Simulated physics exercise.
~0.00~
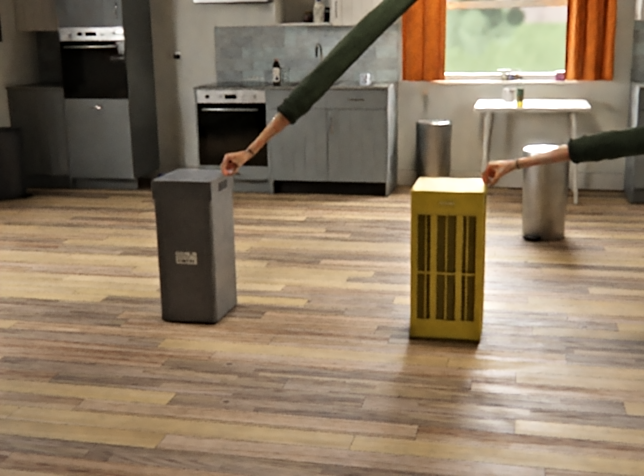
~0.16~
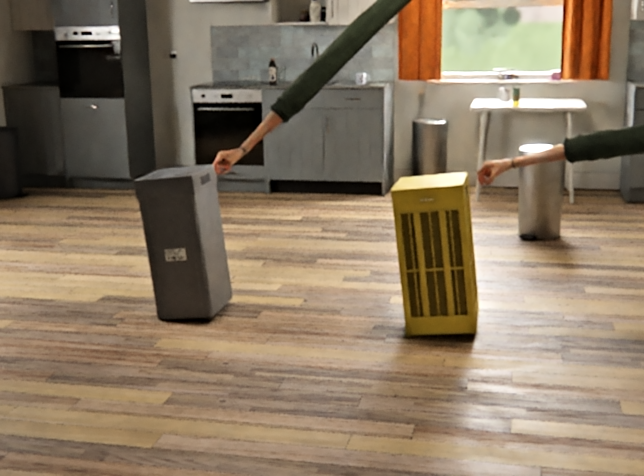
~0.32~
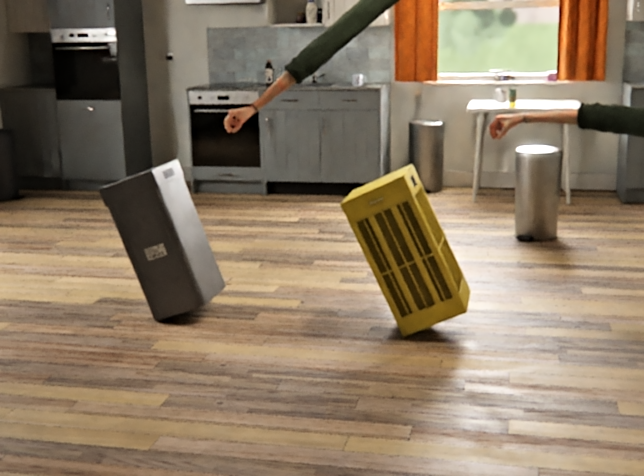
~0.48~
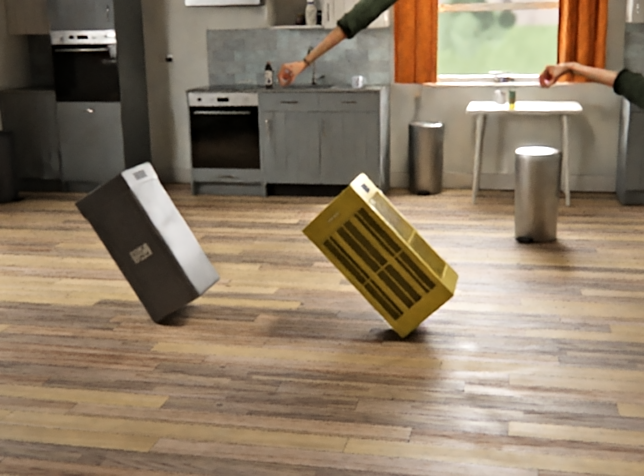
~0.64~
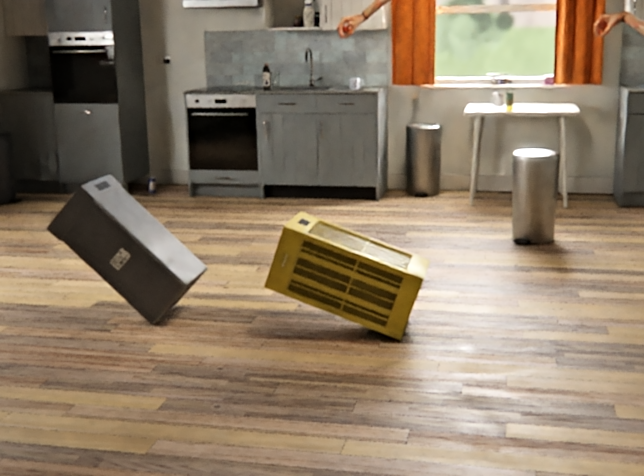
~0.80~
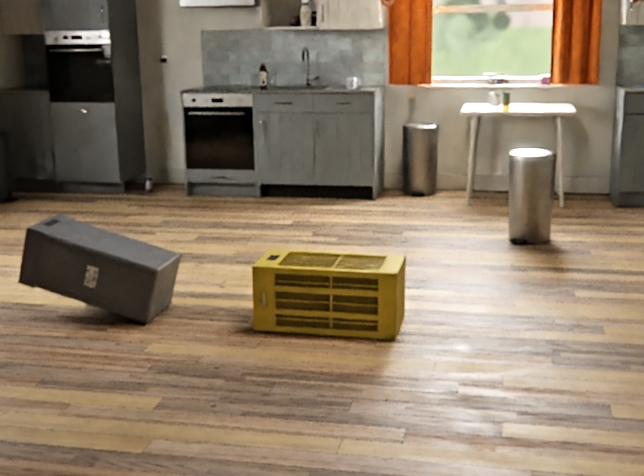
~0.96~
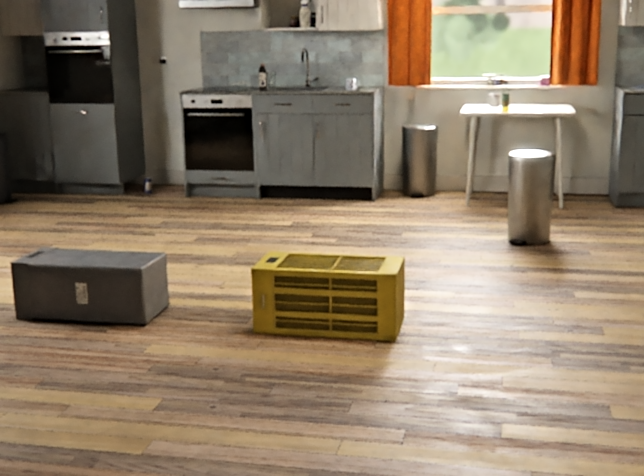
A yellow crate on the right and a grey tote on the left stand on end on a wood-plank floor, seen from the front across a kitchen by a slightly swaying camera. Behind them are grey cabinets, an oven, orange curtains, a white table and metal bins. Two hands reaching in from the upper right and right edge let go and draw back as both boxes tilt left. The crate leans faster and drops onto its side first, while the tote is still tipping. The tote then topples too, and both end lying still on their sides.
